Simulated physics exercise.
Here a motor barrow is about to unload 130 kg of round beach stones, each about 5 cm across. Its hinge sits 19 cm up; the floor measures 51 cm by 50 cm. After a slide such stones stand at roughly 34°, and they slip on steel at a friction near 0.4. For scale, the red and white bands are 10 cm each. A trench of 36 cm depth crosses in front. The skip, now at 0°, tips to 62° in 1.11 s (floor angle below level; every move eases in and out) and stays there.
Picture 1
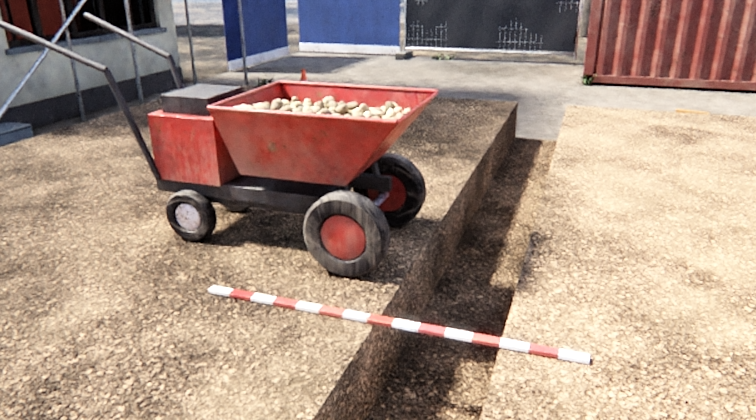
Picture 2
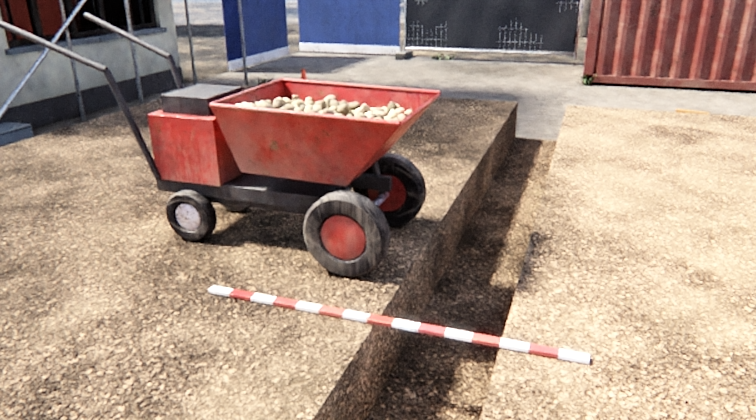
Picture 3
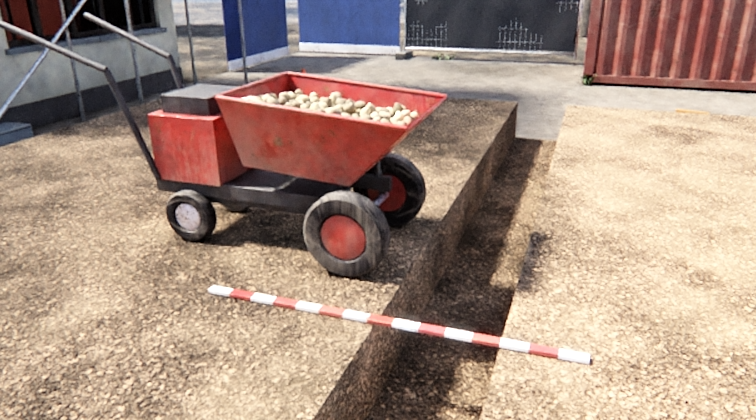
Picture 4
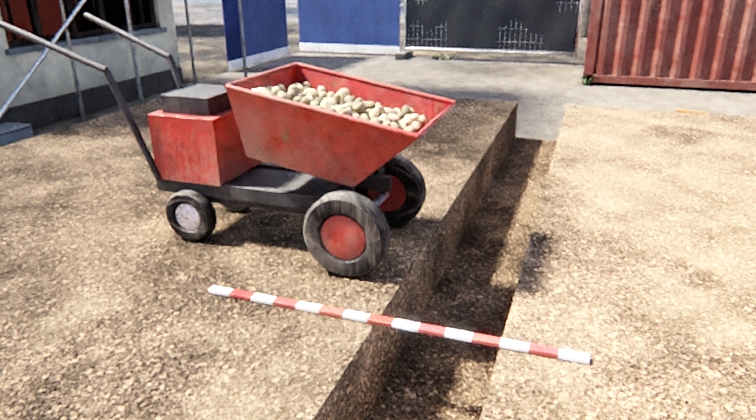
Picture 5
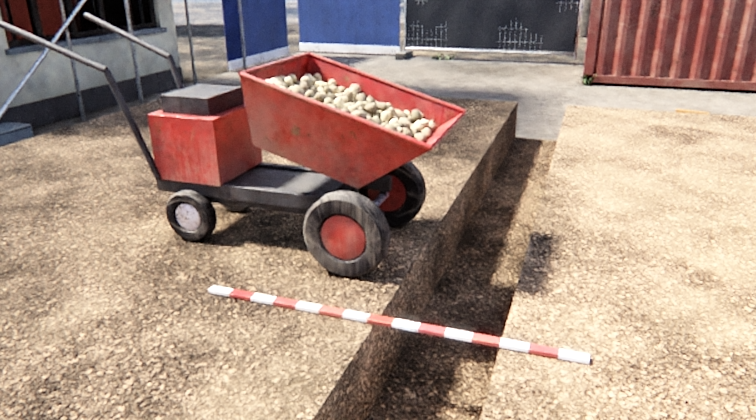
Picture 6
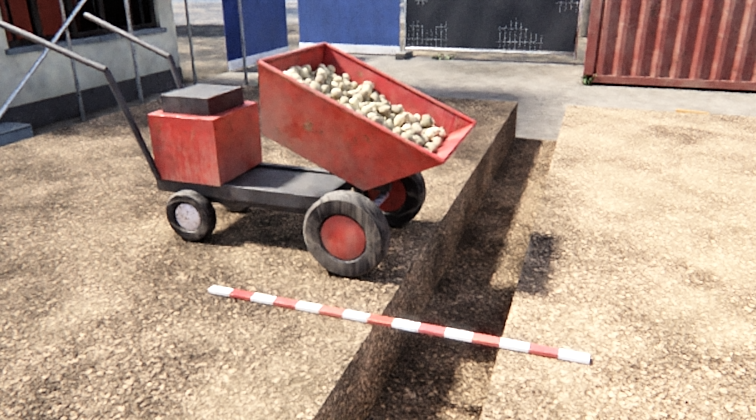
A red skip full of pale round stones tilts steadily toward the right beside a trench.
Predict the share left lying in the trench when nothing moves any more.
Roughly 54 per cent ends in the trench.
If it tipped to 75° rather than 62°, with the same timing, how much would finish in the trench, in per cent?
It would be near 50 per cent.
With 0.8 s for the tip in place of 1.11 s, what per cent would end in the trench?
Then about 50 per cent.
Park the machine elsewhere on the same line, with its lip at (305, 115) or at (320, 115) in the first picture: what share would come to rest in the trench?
About 100 and 100 per cent.
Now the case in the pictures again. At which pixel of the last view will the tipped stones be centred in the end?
Around (512, 311).
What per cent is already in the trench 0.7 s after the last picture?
About 10 per cent by then.
Then, 0.4 s after the last picture the floor is at 52°, 100 % in the skip; the foremost stones are at (473, 191).
Then, 0.7 s after the last picture the floor is at 62°, 76 % in the skip, 11 % in the trench, 14 % past the trench; the foremost stones are at (570, 275).
Then, 1.1 s after the last picture the floor is at 62°, 40 % in the skip, 17 % in the trench, 43 % past the trench; the foremost stones are at (696, 298).
Then, 3.0 s after the last picture the floor is at 62°, 0 % in the skip, 54 % in the trench, 46 % past the trench; the foremost stones are past the picture's edge.
